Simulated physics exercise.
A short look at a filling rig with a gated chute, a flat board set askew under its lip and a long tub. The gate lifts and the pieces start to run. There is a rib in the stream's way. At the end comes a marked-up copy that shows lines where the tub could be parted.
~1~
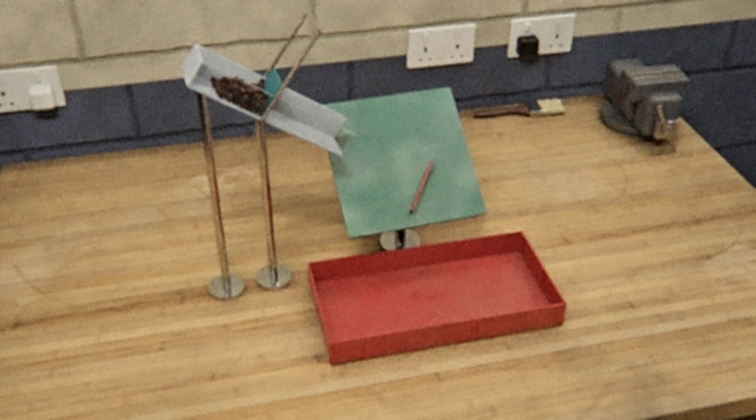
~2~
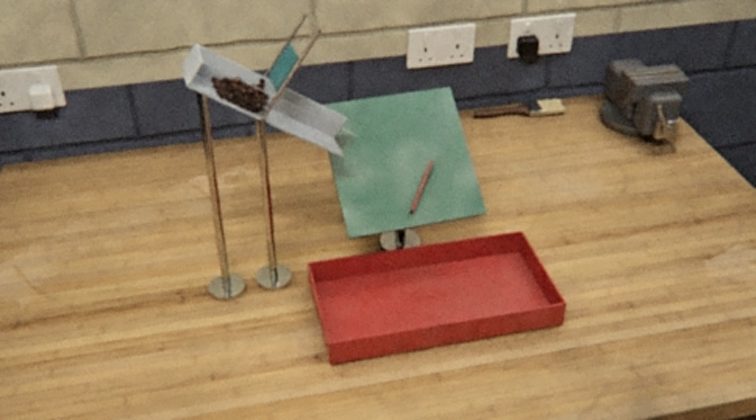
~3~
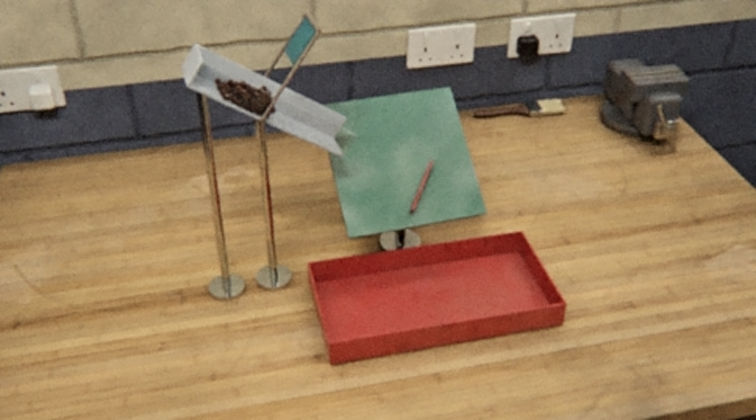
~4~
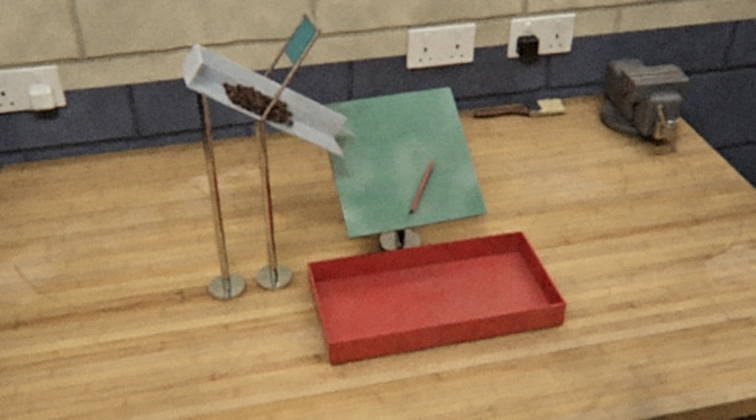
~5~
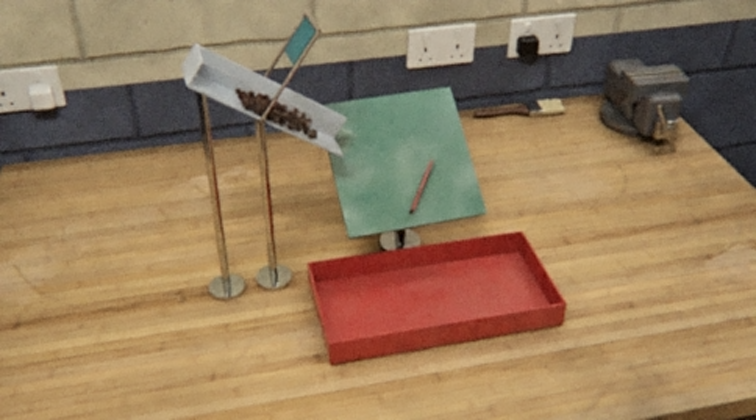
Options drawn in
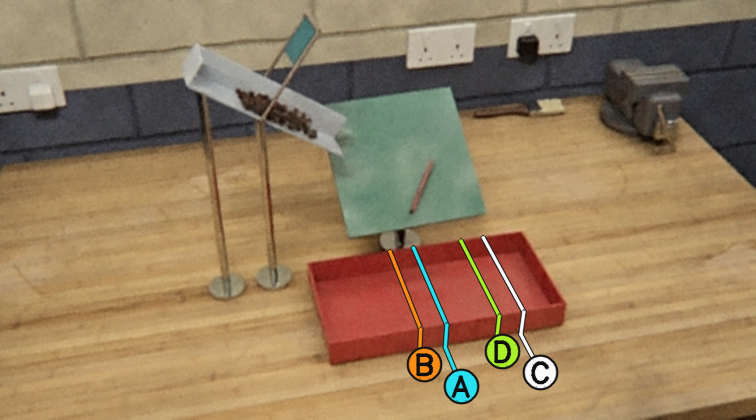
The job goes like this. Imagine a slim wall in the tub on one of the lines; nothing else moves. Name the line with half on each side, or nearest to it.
Line B.
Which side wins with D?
Left.
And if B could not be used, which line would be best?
That is line A.
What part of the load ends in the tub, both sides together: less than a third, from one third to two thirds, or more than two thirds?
About that: More than two thirds.
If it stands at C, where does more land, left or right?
More lands on the left.
On the marked copy, line A crosses the front rim at (446, 323); line B crosses the front rim at (420, 328); line C crosses the front rim at (523, 311); line D crosses the front rim at (498, 315).
With A, of what is caught, most on the left of the divider, about a quarter on the right.
With B, of what is caught, about two thirds on the left of the divider, about a third on the right.
With C, of what is caught, all on the left of the divider, none on the right.
With D, of what is caught, nearly all on the left of the divider, a stray few on the right.
